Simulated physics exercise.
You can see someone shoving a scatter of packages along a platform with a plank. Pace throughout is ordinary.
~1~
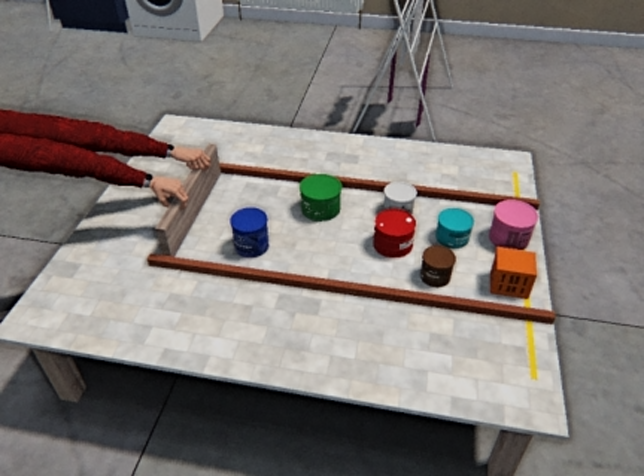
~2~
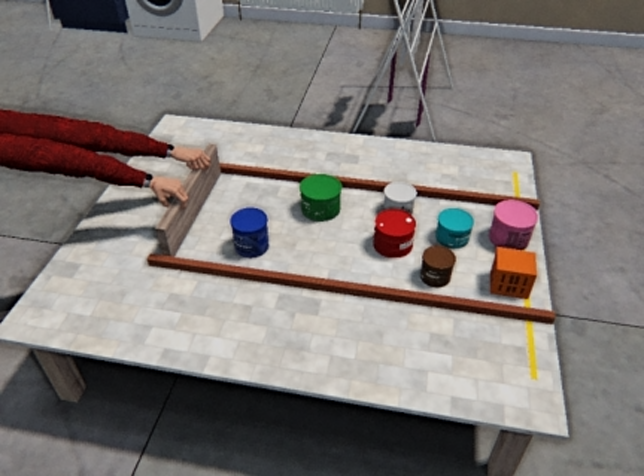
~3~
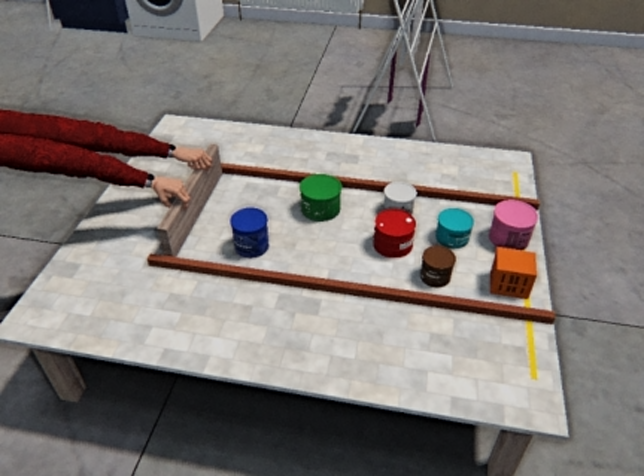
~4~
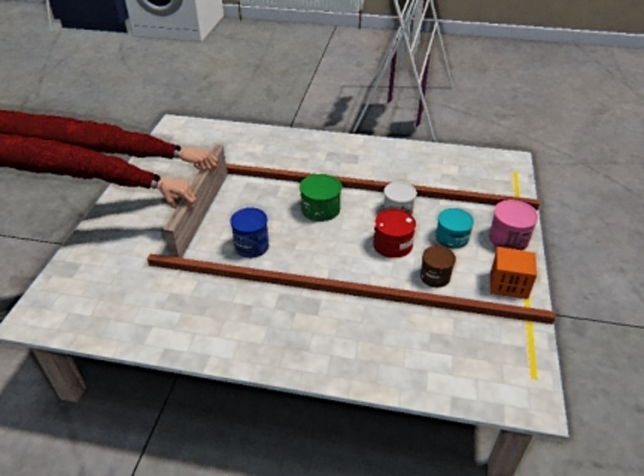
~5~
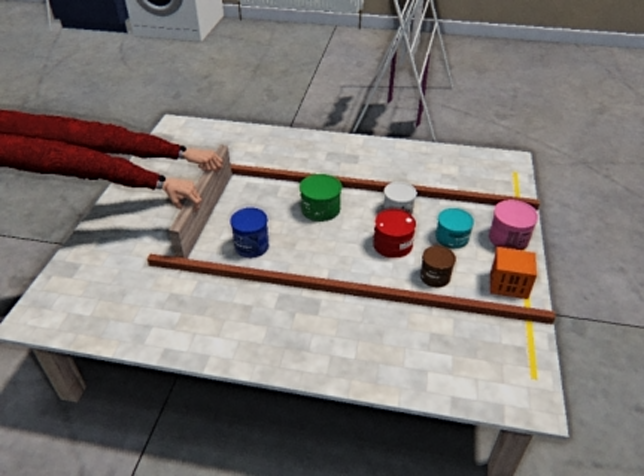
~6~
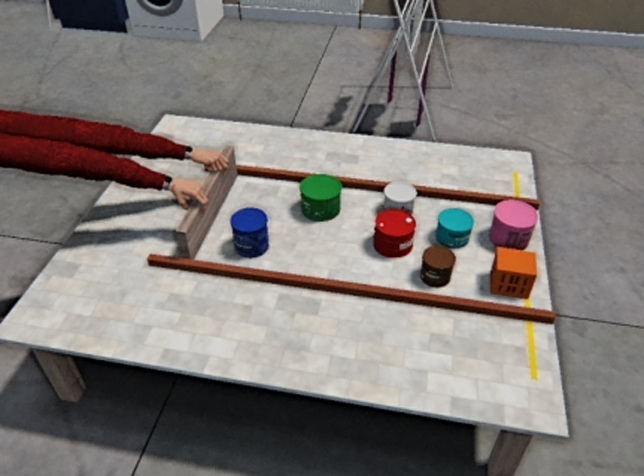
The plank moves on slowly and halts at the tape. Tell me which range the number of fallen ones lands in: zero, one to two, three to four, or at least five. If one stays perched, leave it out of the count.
You'd find the ones that came down come in at more than four here.
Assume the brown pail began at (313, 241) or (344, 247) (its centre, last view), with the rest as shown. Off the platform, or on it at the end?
It topples off, then topples off.
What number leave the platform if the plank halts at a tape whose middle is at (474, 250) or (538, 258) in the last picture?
Per try: 2; 8.
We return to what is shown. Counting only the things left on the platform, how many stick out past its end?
It comes to 3.
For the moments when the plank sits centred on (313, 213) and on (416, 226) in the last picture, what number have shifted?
Respectively 2 and 6.
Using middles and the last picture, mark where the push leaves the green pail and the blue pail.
The one named first is at (547, 230), the next at (551, 285).
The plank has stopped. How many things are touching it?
Total: 3.
Early on, none off yet; pink pail at rest near (512, 226); orange crate at rest near (513, 273); turquoise pail at rest near (454, 228).
Finally, the number that fall off is five or more; lost, white pail, brown pail, turquoise pail, orange crate and pink pail.
